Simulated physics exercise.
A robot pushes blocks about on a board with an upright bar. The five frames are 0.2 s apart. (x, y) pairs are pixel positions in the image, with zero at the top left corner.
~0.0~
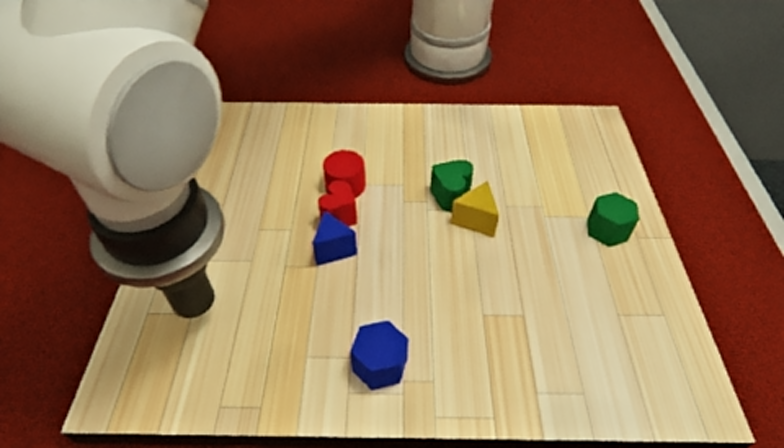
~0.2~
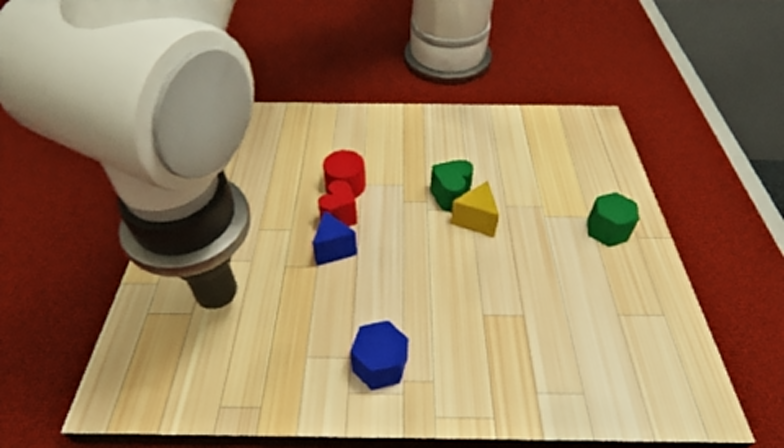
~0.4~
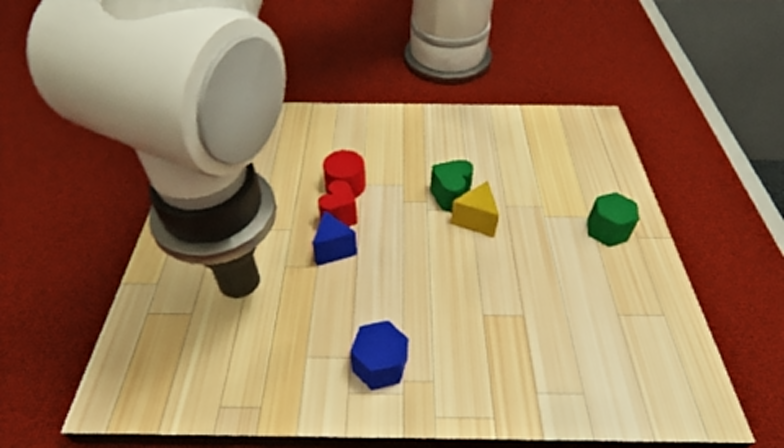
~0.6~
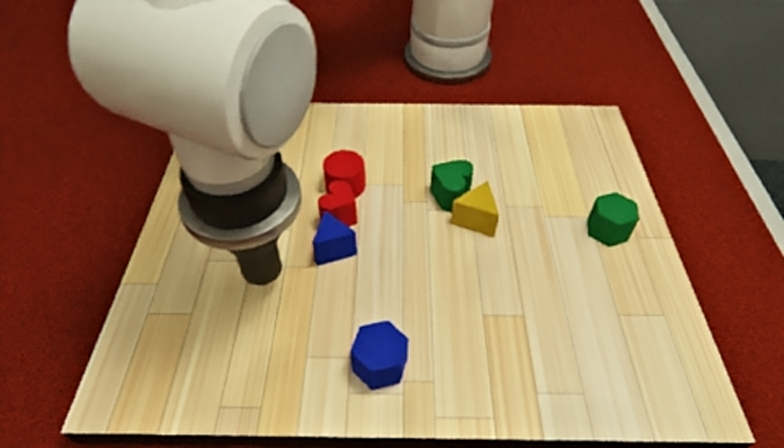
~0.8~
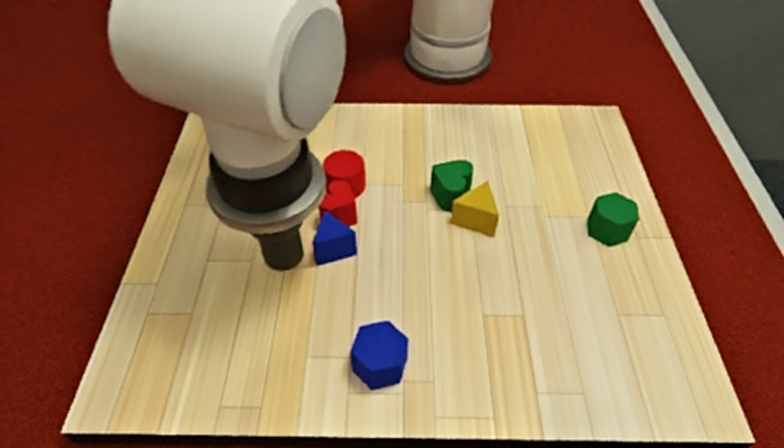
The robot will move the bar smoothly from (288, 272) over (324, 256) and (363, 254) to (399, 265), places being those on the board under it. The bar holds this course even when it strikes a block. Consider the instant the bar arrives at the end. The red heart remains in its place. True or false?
Verdict: True.
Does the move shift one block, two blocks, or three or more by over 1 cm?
1 block.
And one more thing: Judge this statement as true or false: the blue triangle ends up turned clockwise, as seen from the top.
False
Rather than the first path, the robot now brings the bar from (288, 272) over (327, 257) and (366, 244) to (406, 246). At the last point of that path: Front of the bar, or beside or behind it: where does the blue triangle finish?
It slides aside on the way.
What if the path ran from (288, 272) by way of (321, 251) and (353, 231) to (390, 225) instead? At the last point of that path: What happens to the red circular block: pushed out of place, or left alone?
It travels a centimetre or more.
What follows on the original path. One third of the way, bar at (324, 239); blue triangle at (354, 222), turned 40° anticlockwise.
Two thirds of the way, bar at (363, 237); blue triangle at (388, 214), turned 60° anticlockwise.
At the end, bar at (400, 248); blue triangle at (396, 213), turned 75° anticlockwise; red heart in place.
